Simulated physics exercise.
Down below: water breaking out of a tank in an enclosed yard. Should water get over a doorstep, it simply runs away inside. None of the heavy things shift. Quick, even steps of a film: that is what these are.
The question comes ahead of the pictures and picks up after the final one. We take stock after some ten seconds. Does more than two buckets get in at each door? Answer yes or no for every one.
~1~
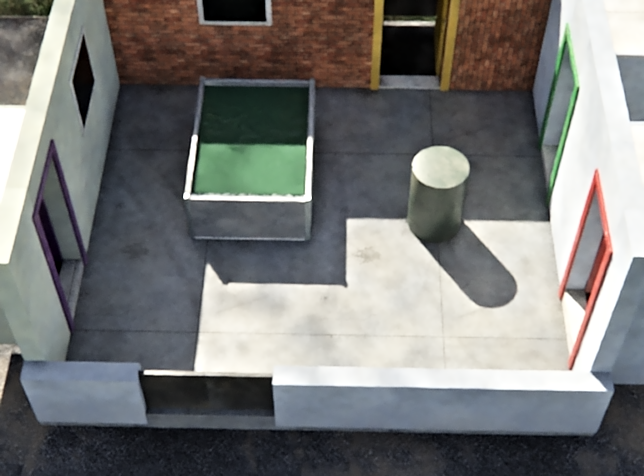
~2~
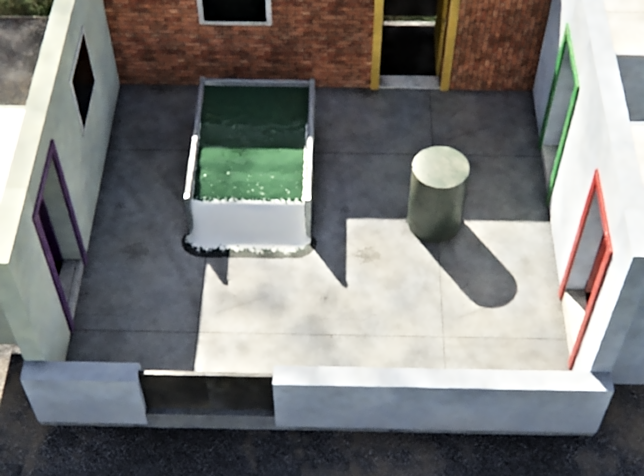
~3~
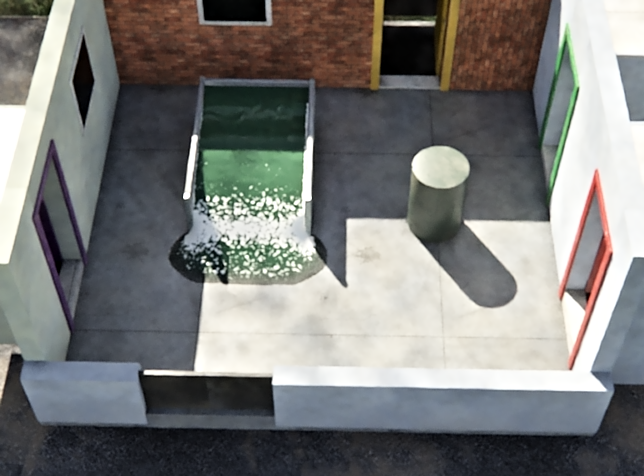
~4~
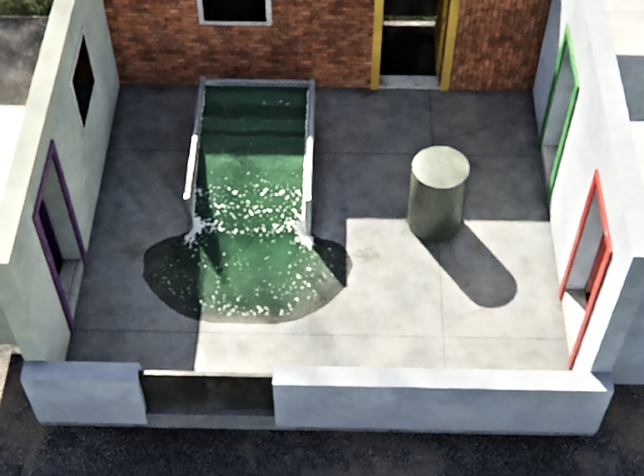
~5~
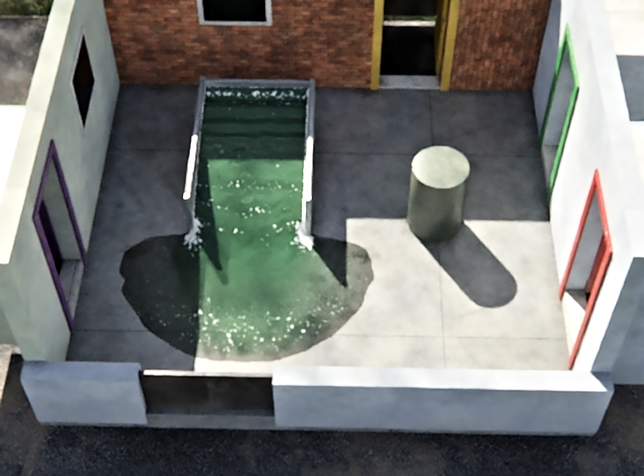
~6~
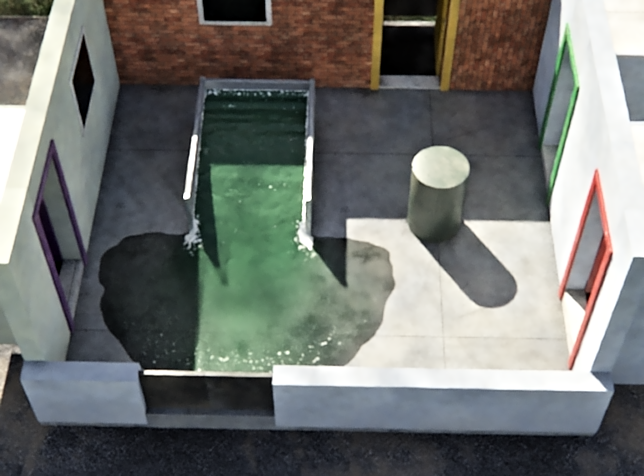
Green door: No, purple door: No, yellow door: Yes, red door: No.
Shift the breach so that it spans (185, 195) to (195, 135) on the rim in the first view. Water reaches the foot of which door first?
It's the purple-painted one.
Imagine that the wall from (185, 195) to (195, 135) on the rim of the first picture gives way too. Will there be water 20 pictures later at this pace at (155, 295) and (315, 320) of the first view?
Taking the two points in order, the first is waterlogged and the second is waterlogged.
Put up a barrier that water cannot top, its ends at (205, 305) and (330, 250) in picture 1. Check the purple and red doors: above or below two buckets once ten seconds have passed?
Then: Purple door takes more; red door keeps below it.
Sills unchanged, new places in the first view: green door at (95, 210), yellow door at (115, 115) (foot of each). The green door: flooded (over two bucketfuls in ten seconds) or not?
The green one stays under.
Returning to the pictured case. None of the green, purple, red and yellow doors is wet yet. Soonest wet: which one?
Result: The one in purple is first.
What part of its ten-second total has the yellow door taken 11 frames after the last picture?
Estimate: Some 0 per cent.
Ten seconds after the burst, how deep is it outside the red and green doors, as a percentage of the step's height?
The first comes to about 30 percent, the second to about 80 percent.
A moment on, water covers 35 % of the floor; the green door not reached, the purple door wet at the sill, nothing in, the yellow door not reached, the red door not reached.
Next, water covers 40 % of the floor; the green door not reached, the purple door wet at the sill, nothing in, the yellow door not reached, the red door not reached.
Then, water covers 60 % of the floor; the green door wet at the sill, nothing in, the purple door under two buckets in, the yellow door not reached, the red door wet at the sill, nothing in.
Later, water covers 90 % of the floor; the green door wet at the sill, nothing in, the purple door under two buckets in, the yellow door under two buckets in, the red door wet at the sill, nothing in.
In the end, water covers 100 % of the floor; the green door wet at the sill, nothing in, the purple door under two buckets in, the yellow door over two buckets in, the red door wet at the sill, nothing in.
